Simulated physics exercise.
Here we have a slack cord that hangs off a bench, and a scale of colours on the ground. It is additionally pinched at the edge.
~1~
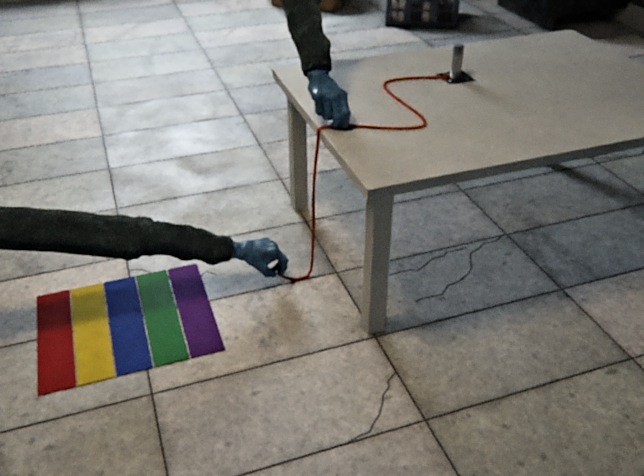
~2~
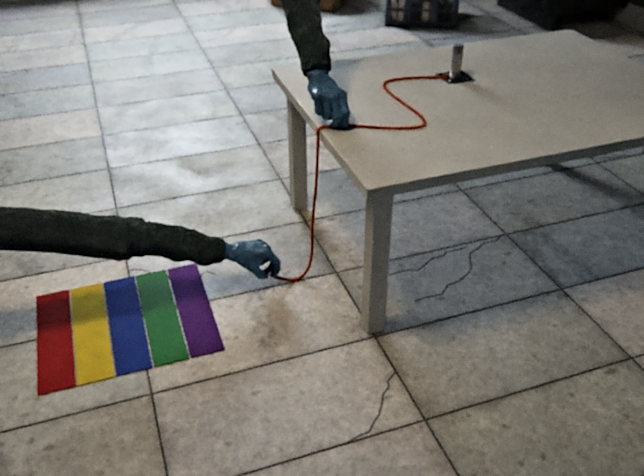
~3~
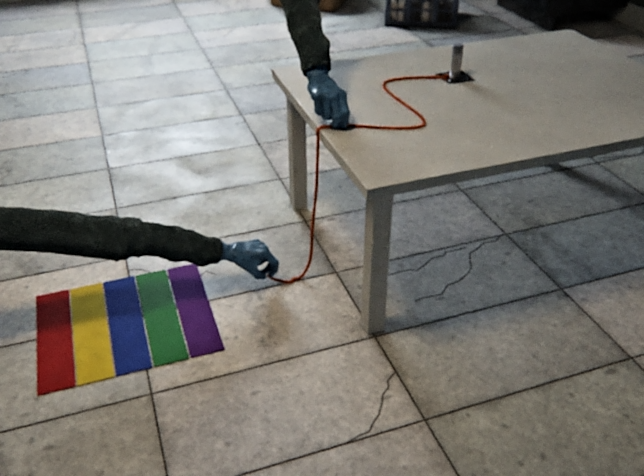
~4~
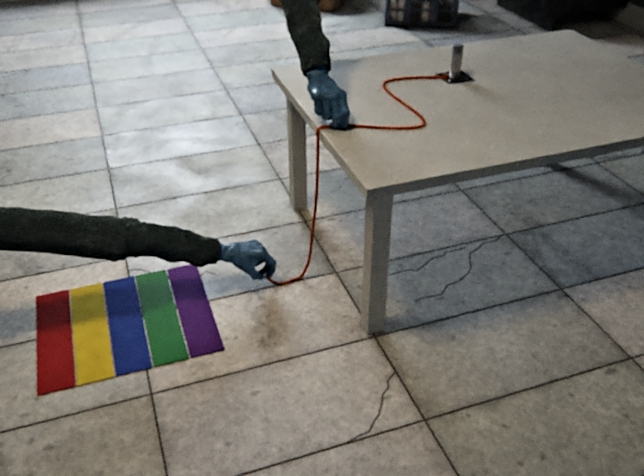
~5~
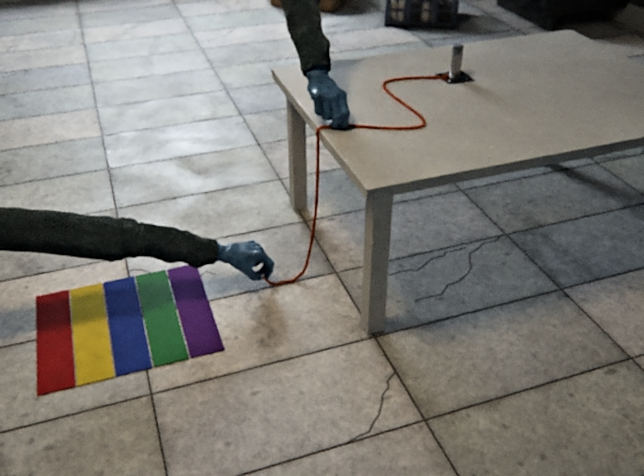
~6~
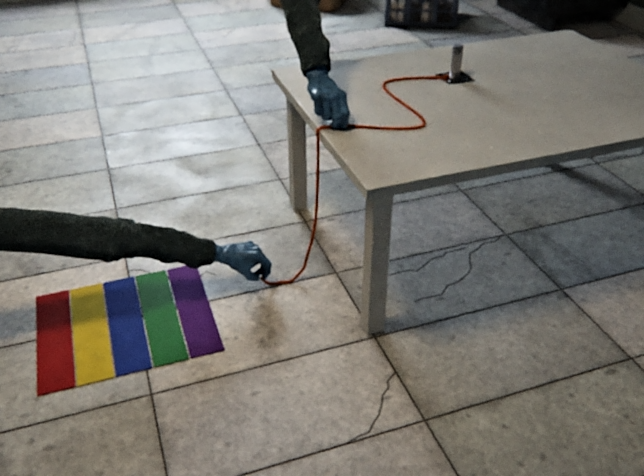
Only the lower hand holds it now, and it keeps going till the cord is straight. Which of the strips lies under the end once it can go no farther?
The red one.
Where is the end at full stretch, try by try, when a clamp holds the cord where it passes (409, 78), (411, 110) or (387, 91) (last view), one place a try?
Taking the tries in turn: (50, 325), (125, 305) and (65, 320).
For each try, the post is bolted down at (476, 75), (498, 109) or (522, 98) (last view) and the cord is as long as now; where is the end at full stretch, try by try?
Going through the tries, you get (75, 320), then (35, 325), then (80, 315).
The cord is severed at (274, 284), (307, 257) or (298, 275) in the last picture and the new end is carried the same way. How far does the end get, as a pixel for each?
First (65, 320), then (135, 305), then (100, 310).
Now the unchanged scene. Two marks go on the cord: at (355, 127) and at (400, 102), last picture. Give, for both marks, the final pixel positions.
In that view they sit near (252, 163) and near (358, 106).
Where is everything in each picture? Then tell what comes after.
The first picture shows end (278, 273); purple (203, 336); green (168, 344); blue (132, 353); yellow (94, 362); red (56, 371).
The second picture shows end (270, 275); cord through (412, 78) (396, 98) (413, 128) (333, 126) (315, 192) (312, 254).
The third picture shows end (268, 275).
The fourth picture shows end (266, 276); cord through (412, 78) (396, 98) (413, 128) (332, 126) (316, 192) (310, 254).
The fifth picture shows end (263, 276).
The sixth picture shows end (261, 277); cord through (412, 78) (396, 98) (412, 128) (332, 127) (317, 192) (308, 255).
Soon after, end near (116, 309); over blue.
Then, end near (70, 319); over yellow.
At full stretch, end near (43, 325); over red. It halts on the red strip.
